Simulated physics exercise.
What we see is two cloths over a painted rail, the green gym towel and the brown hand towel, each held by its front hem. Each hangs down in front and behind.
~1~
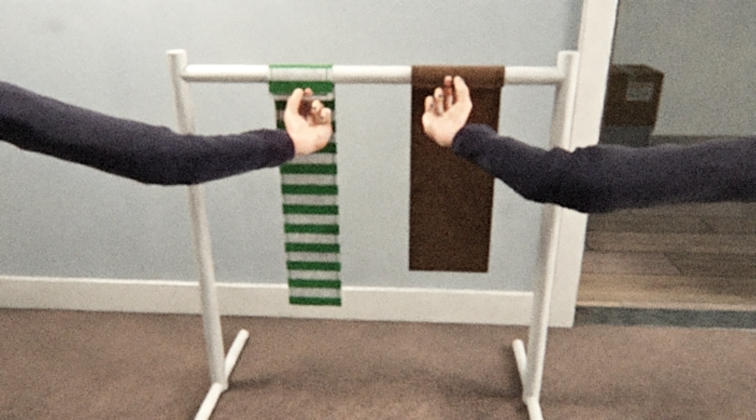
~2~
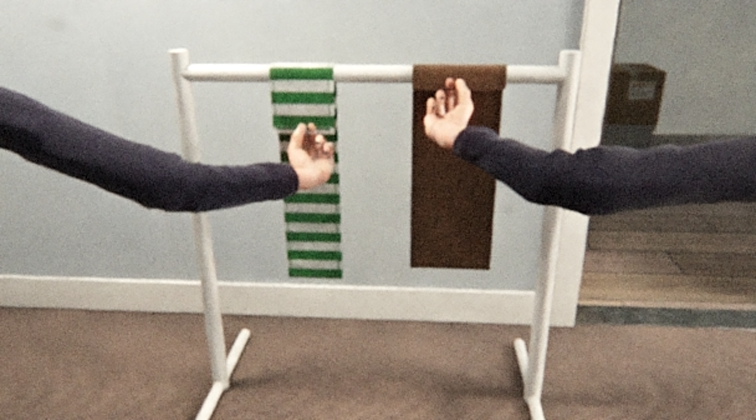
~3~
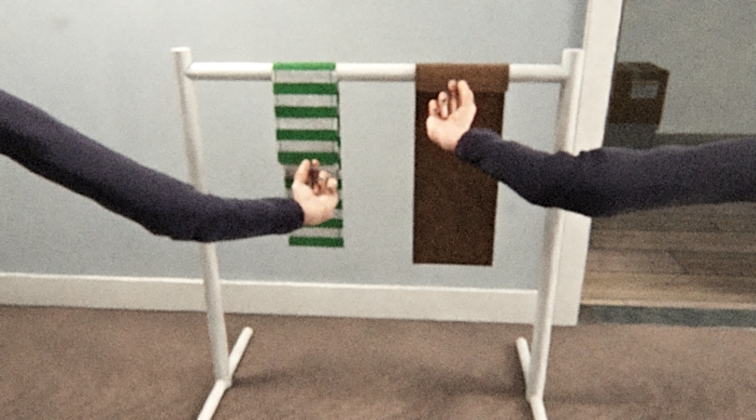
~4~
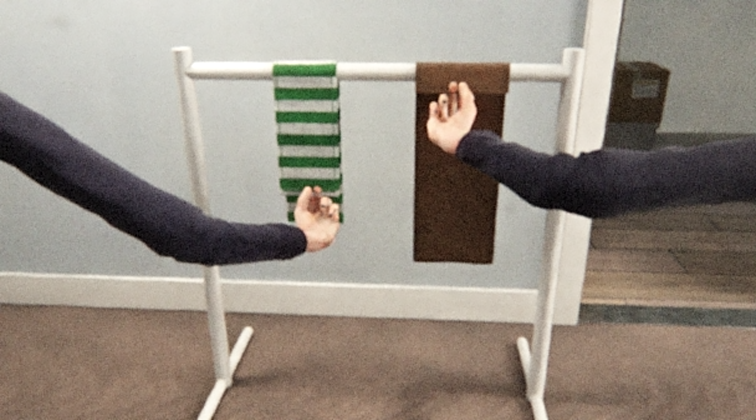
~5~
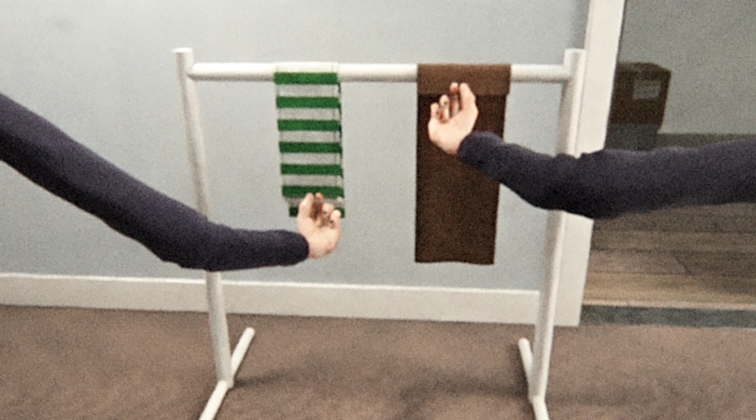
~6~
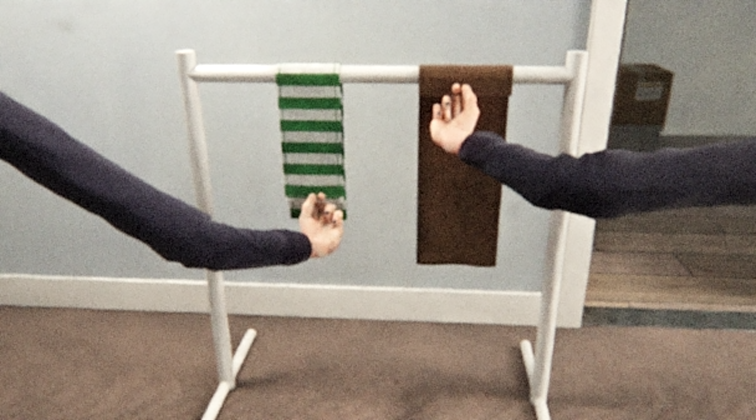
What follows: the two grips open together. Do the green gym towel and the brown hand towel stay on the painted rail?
The green gym towel keeps its place, the brown hand towel slides off.
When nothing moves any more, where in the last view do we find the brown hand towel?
At about (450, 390).
Then, 0.36 s past the final frame, gym towel unmoved; hand towel clear of the rail and dropping near (458, 226).
Then, 0.60 s past the final frame, gym towel unmoved; hand towel in a heap on the floor near (451, 382).
Then, 1.00 s past the final frame, gym towel unmoved; hand towel in a heap on the floor near (450, 390).
When it is over, gym towel unmoved; hand towel in a heap on the floor near (450, 390). The green gym towel stays on and the brown hand towel slips to the floor.
